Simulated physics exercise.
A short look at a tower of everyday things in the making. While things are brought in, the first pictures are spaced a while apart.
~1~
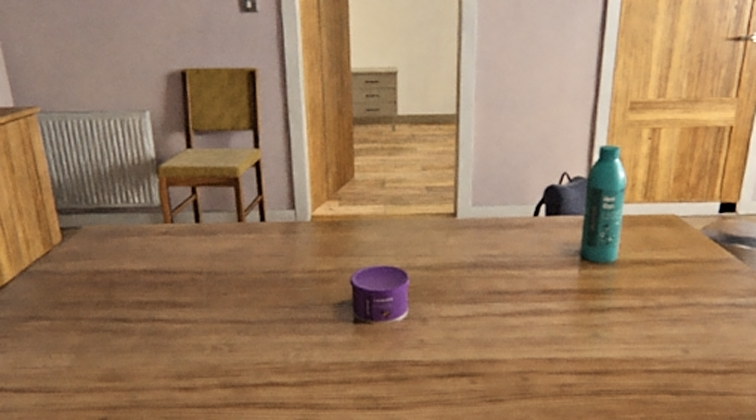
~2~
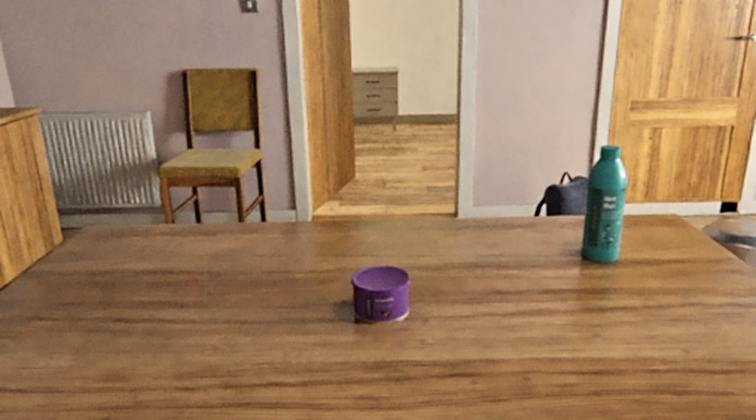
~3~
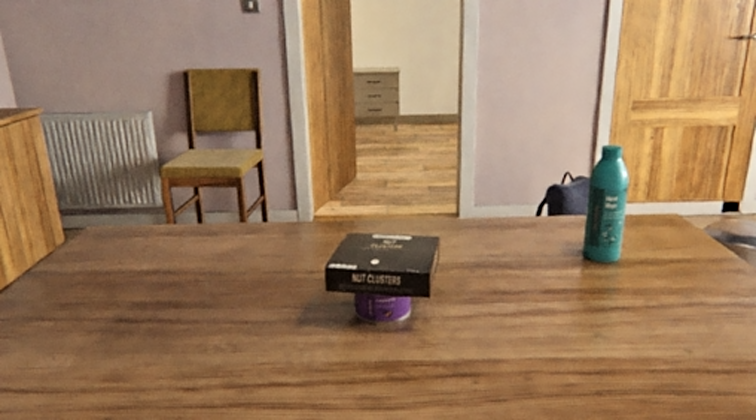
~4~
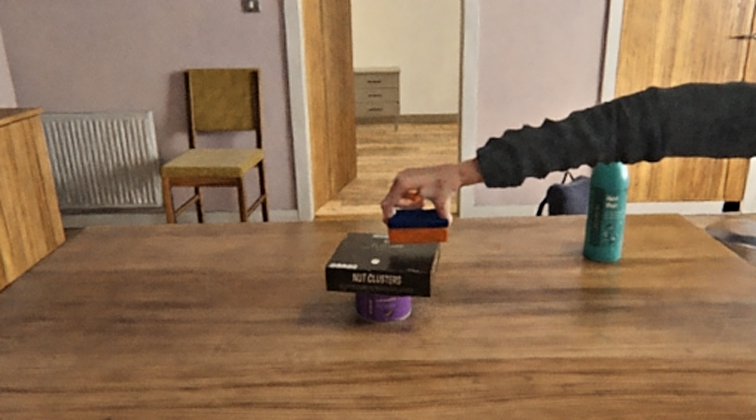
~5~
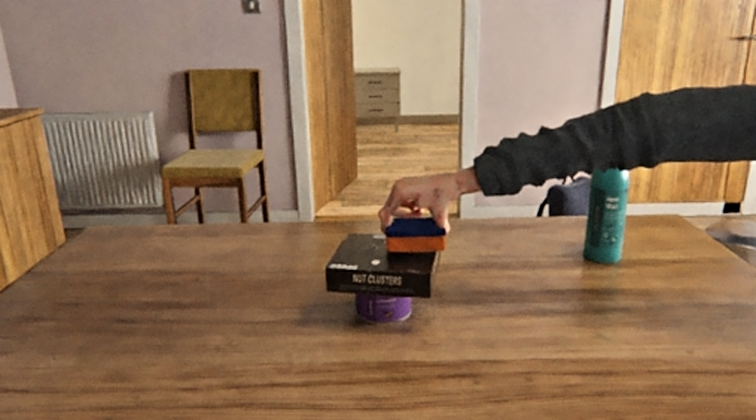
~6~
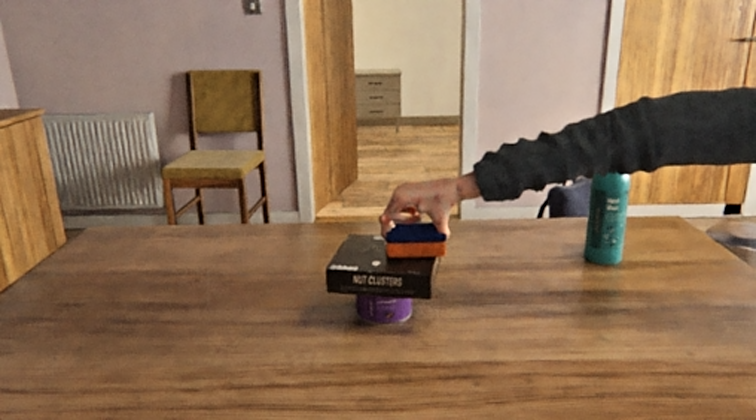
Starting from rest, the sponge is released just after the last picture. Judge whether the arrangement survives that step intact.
I'd say it stays put.
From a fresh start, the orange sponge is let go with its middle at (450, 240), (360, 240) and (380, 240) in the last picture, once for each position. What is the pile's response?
Topples over, stays standing, stays standing.
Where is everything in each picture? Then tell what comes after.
In the first frame, the last thing is not in view yet.
In the second frame, the last thing is not in view yet; turquoise bottle (605, 203).
In the third frame, the last thing is not in view yet.
In the fourth frame, on its way; orange sponge (417, 226); black packet (386, 262).
In the fifth frame, on its way; orange sponge (415, 235); turquoise bottle (608, 203).
In the sixth frame, set down, still held; orange sponge (415, 240).
Then, 1.00 s later than the last frame, all is still.
Then, 2.10 s later than the last frame, orange sponge resting near (415, 241).
When it is over, all 4 as before. End places, in pixels of the last picture, orange sponge near (415, 241). The pile keeps its balance.
